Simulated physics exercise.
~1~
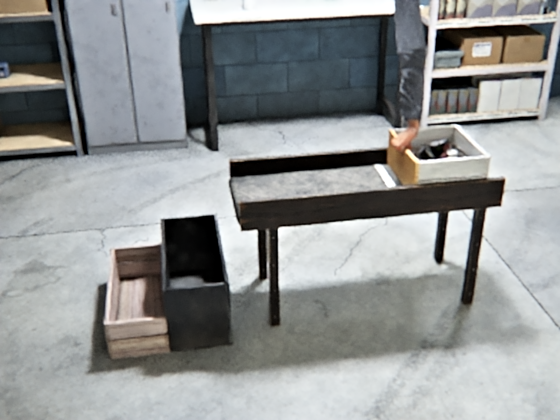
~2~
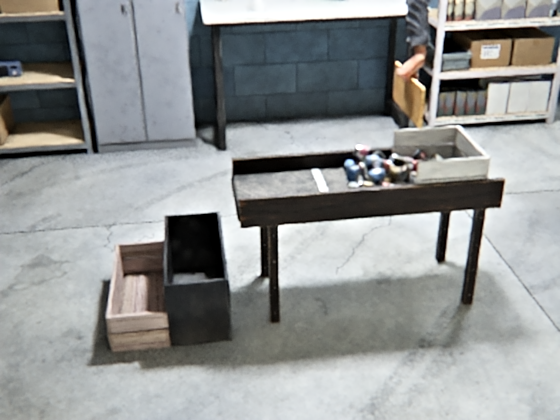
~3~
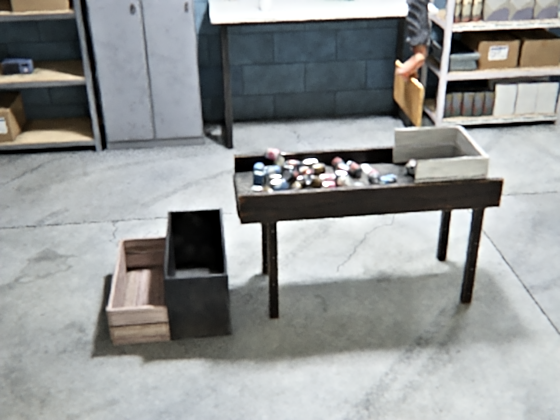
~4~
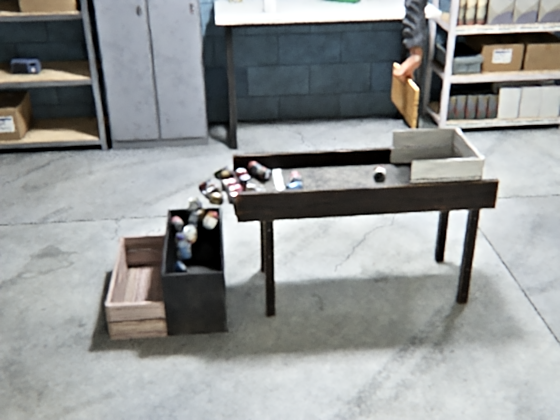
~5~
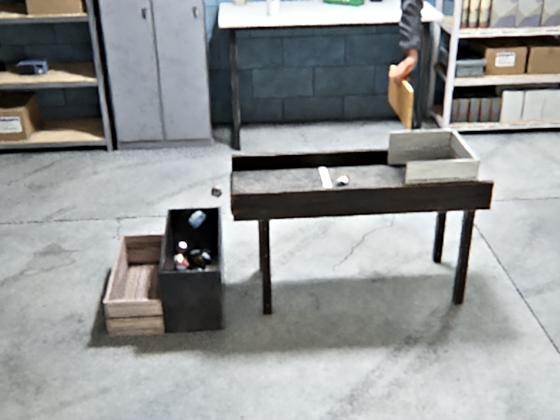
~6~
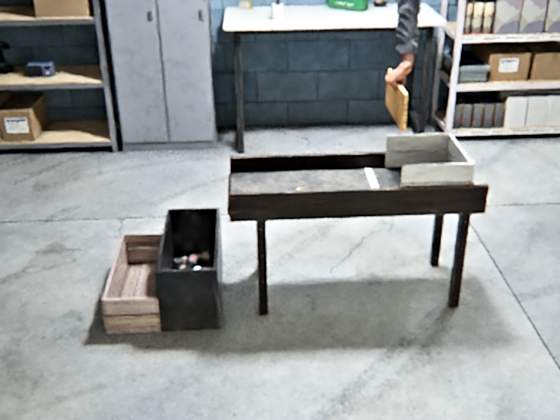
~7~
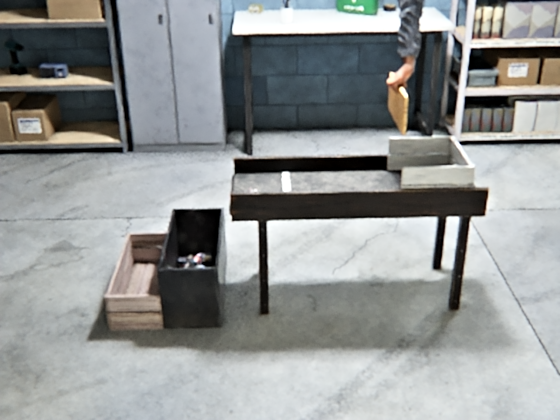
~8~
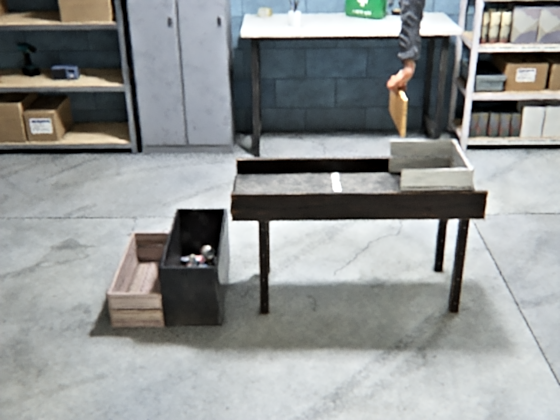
The video shows a hand lifting a wooden gate from a white pen on a dark raised belt, and a heap of mini cans riding left along it. They tumble off the end into the black bin, leaving the belt clear and the wooden bin beside it empty.
